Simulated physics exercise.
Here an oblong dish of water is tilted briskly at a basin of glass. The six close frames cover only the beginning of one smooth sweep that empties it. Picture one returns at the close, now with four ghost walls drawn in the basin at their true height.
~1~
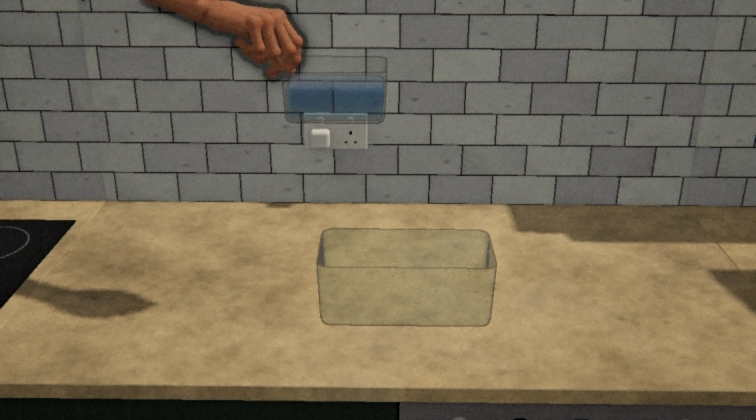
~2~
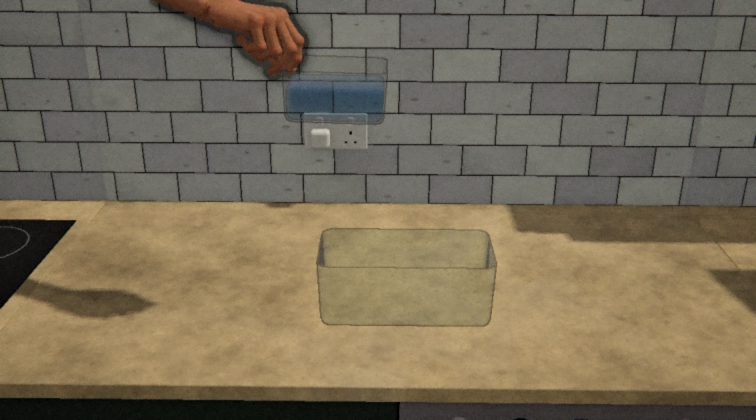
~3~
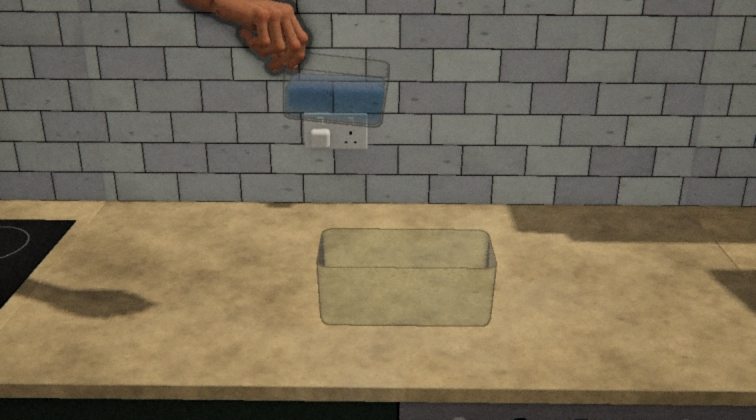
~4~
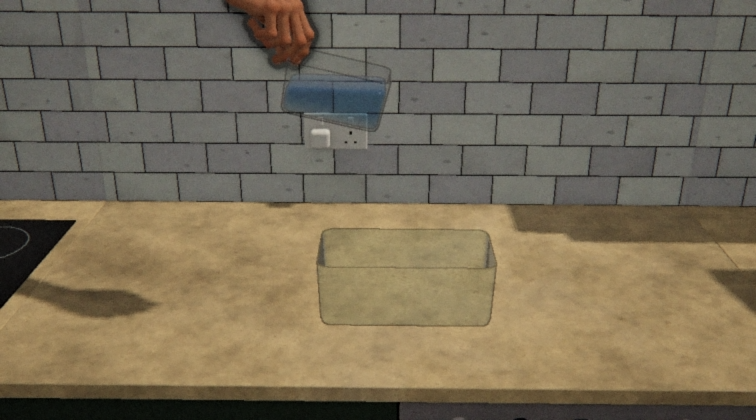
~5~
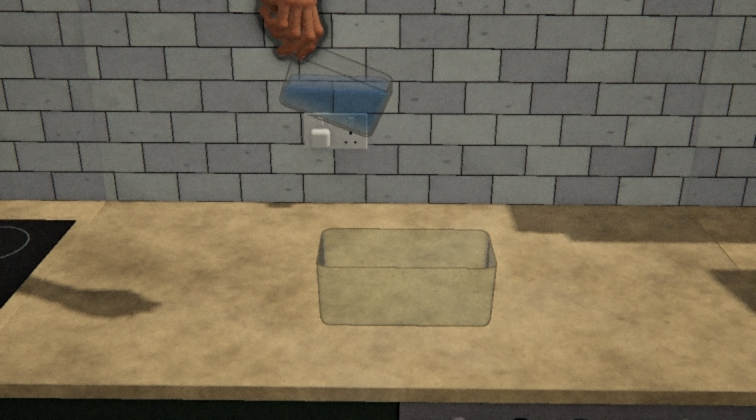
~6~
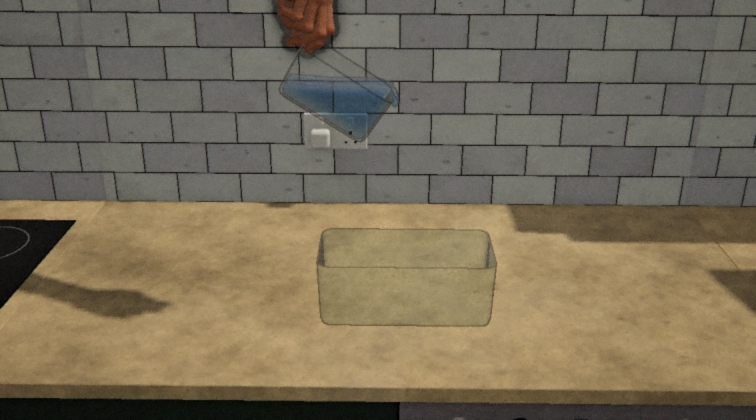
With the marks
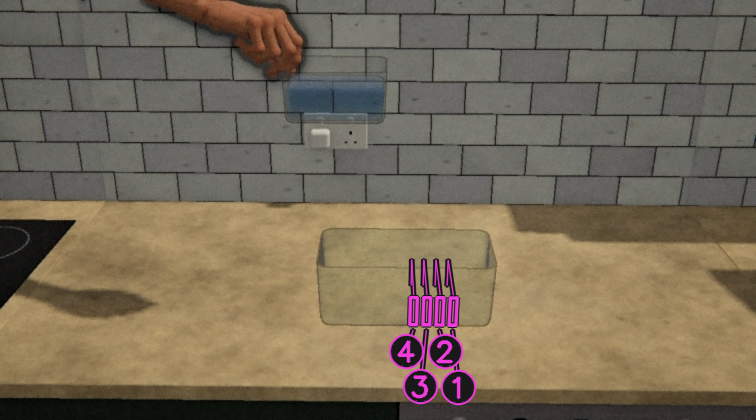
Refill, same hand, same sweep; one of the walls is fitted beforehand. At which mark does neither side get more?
2 is best.
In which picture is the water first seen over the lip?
In picture 6.
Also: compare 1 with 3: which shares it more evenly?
3.
In magenta, 1 at (452, 330); 2 at (439, 330); 3 at (426, 330); 4 at (413, 329).
With 1, about 69 % ends left of the wall and 26 % right of it; 5 % is lost outside.
With 2, about 48 % ends left of the wall and 47 % right of it; 5 % is lost outside.
With 3, about 37 % ends left of the wall and 58 % right of it; 5 % is lost outside.
With 4, about 28 % ends left of the wall and 66 % right of it; 6 % is lost outside.
